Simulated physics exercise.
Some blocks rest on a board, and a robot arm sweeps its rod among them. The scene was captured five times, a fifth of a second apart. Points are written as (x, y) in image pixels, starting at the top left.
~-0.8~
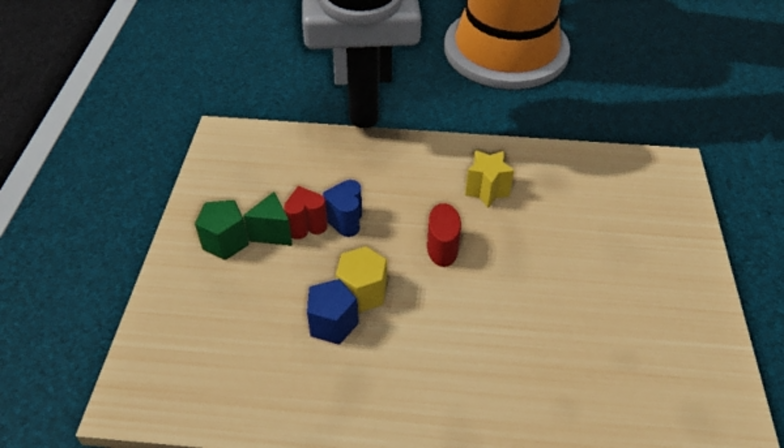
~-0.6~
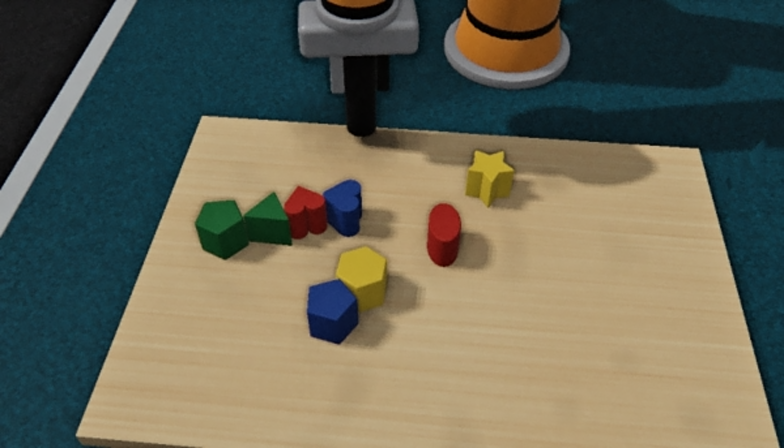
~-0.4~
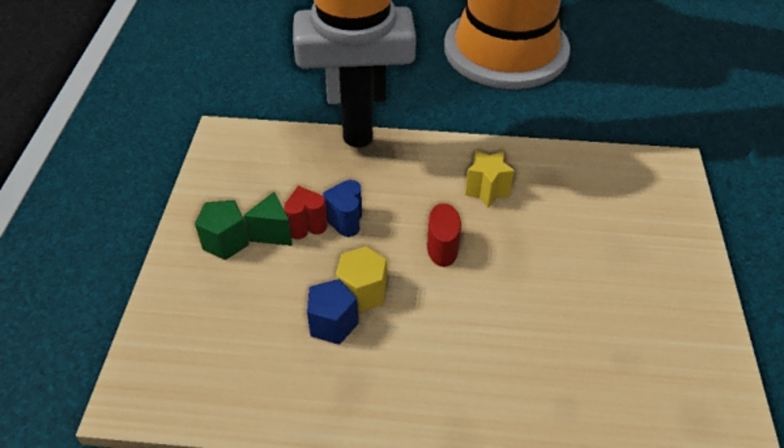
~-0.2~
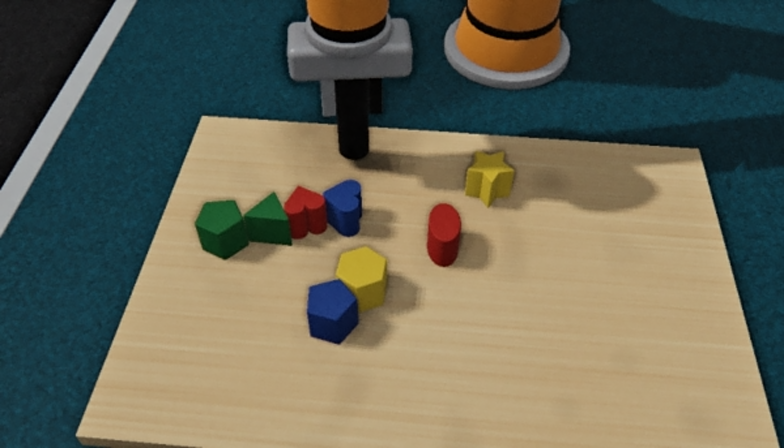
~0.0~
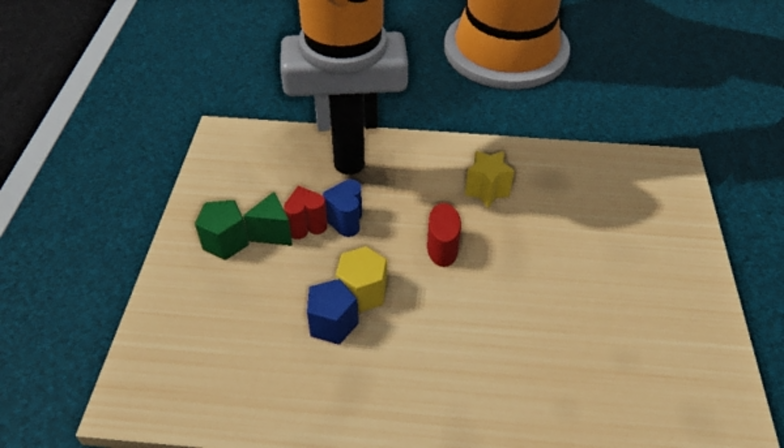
To begin with, a robot arm holds its dark rod at the far edge of a wooden board scattered with green, red, blue and yellow blocks. The rod then moves a short way toward the viewer and slightly left, nearing the blue heart, while the blocks stay still.
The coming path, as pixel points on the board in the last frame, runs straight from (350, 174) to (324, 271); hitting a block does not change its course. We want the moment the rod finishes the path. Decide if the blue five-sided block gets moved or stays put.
Once the rod is done, the blue five-sided block remains in the old spot.
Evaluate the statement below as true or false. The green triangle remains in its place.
The claim does not hold.
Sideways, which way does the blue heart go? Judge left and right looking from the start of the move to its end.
Leftward.
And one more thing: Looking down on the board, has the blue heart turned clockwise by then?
No - that is not the case.
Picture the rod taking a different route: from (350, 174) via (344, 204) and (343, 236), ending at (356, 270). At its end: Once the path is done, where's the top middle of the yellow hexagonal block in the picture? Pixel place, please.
Expect it around (376, 298).
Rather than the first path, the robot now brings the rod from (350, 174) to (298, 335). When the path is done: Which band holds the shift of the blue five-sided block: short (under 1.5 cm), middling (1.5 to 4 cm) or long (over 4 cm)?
Between 1.5 and 4 cm.
The first path, step by step. One third of the way, rod at (341, 194); blue heart at (346, 201), turned 10° clockwise.
Two thirds of the way, rod at (332, 227); green triangle at (259, 212), turned 15° clockwise; red heart at (296, 214), turned 30° clockwise; blue heart at (348, 232).
At the end, rod at (323, 261); green triangle at (257, 212), turned 20° clockwise; red heart at (292, 223), turned 65° clockwise; blue five-sided block in place; blue heart at (357, 245), turned 40° anticlockwise; yellow hexagonal block at (371, 278), turned 20° clockwise.
